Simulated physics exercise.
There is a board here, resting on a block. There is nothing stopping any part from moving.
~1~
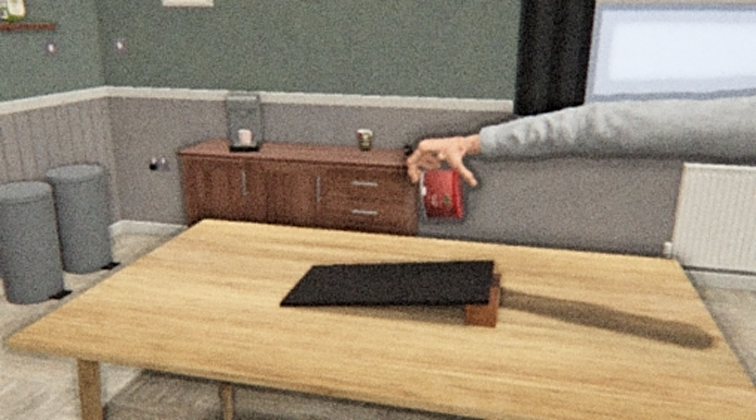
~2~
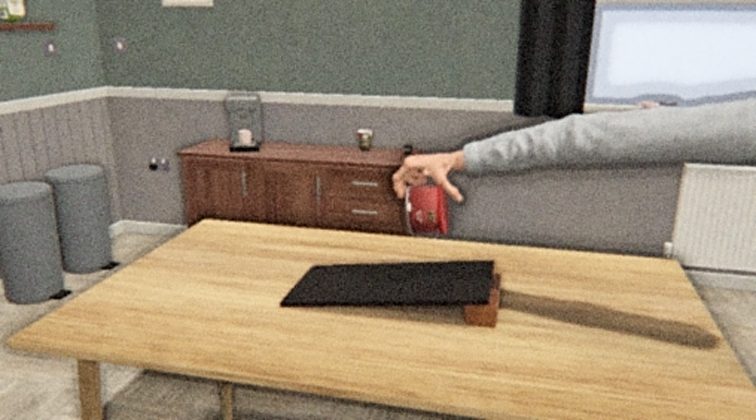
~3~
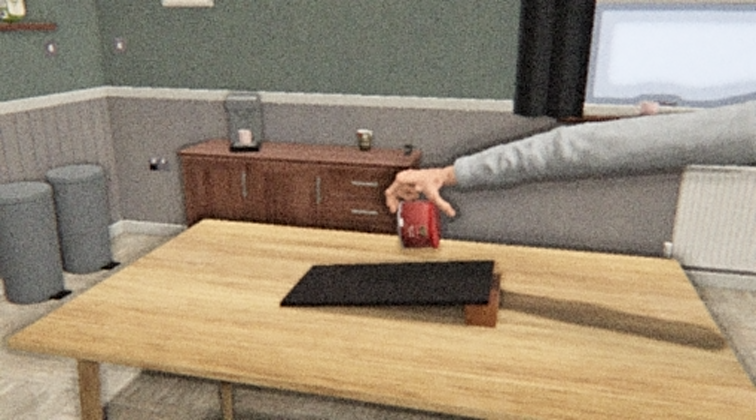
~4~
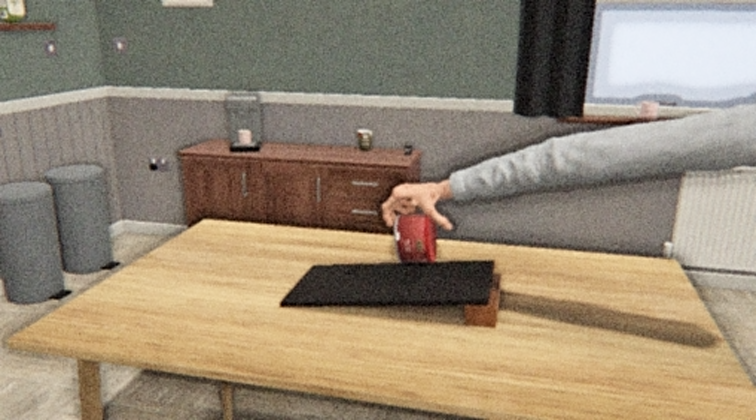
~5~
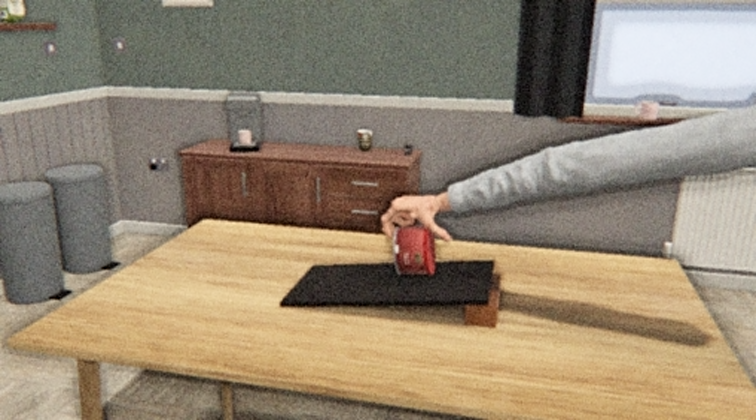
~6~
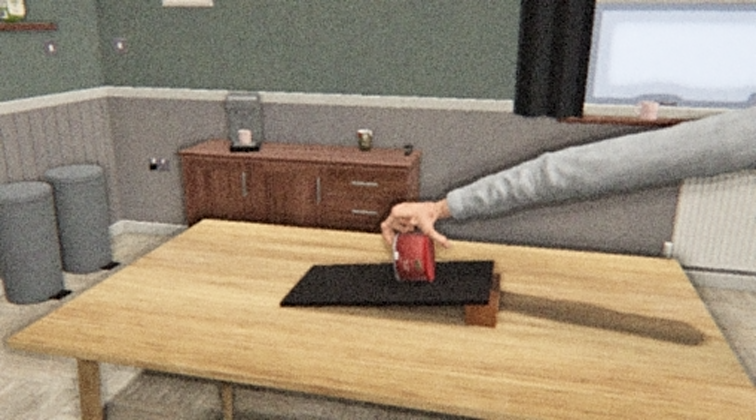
A hand lowers a red tub onto a black board resting on a block.
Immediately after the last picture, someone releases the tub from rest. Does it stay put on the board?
It sits still.
Then, 0.20 s later than the last frame, all is still.
Then, 0.40 s later than the last frame, red tub resting near (415, 257).
When it is over, it is as before. End places, in pixels of the last picture, red tub near (415, 257). The red tub remains at rest.
